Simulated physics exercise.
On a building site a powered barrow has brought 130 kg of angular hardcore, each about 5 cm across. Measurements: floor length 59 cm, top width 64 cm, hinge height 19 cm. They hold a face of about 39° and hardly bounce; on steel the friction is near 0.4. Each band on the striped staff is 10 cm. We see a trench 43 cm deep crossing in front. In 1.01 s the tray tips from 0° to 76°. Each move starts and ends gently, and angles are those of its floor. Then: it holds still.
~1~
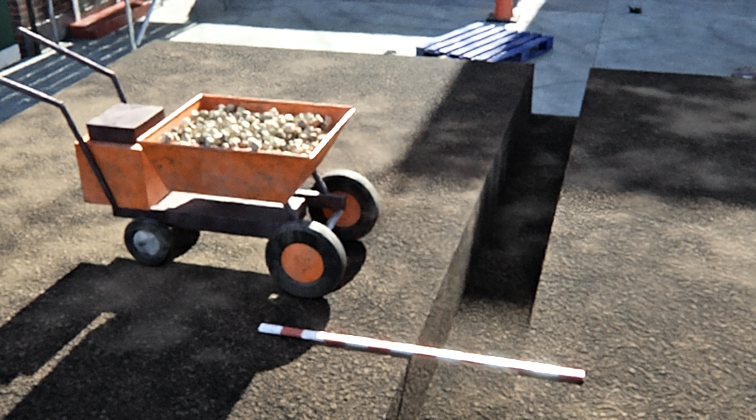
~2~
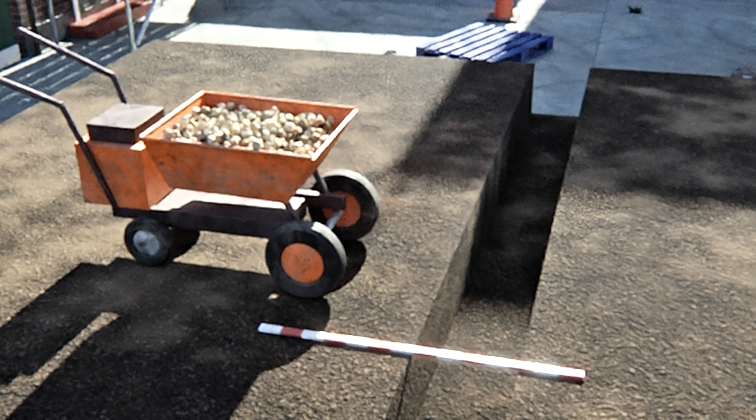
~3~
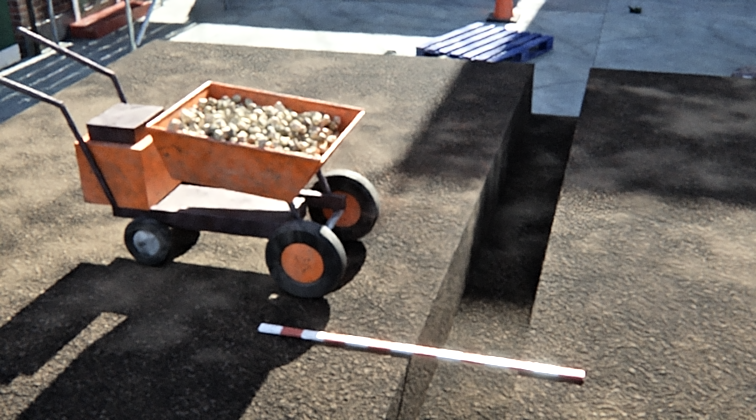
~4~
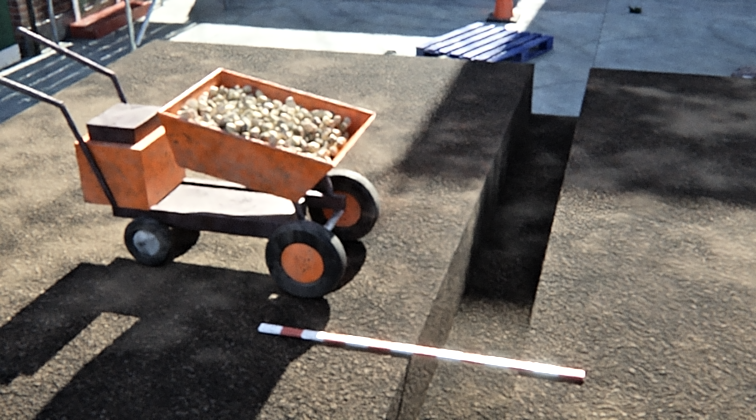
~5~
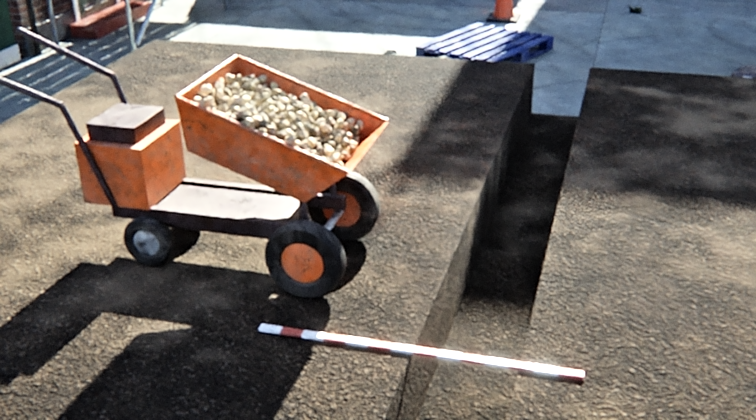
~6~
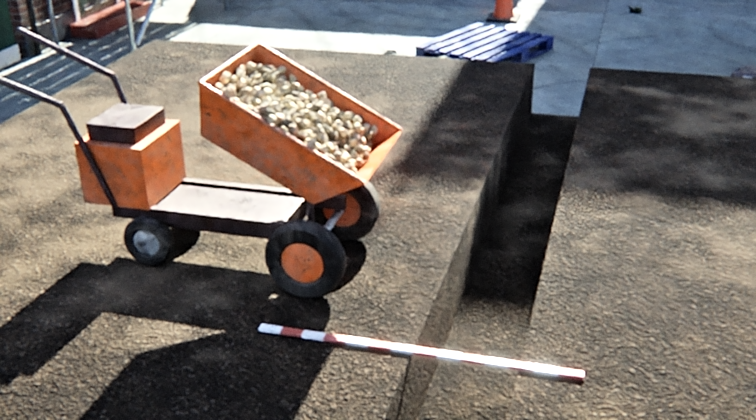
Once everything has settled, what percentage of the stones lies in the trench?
I would say 91 percent.
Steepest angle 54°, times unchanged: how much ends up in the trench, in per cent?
Roughly 20 per cent would end in the trench.
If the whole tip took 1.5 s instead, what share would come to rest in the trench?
It'd be some 90 per cent.
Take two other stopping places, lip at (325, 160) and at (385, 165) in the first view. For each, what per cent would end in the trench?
The first start gives about 90 per cent, the second about 50.
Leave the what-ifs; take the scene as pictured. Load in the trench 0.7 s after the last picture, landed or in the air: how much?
About 40 per cent by then.
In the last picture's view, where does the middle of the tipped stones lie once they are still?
Roughly at (489, 348).
Then, 0.3 s after the last picture the floor is at 64°, 100 % in the tray; the foremost stones are at (425, 211).
Then, 0.7 s after the last picture the floor is at 76°, 58 % in the tray, 1 % short of the trench, 41 % in the trench; the foremost stones are at (527, 351).
Then, 1.0 s after the last picture the floor is at 76°, 31 % in the tray, 1 % short of the trench, 68 % in the trench; the foremost stones are at (537, 331).
Then, 3.0 s after the last picture the floor is at 76°, 9 % in the tray, 91 % in the trench; the foremost stones are at (540, 340).
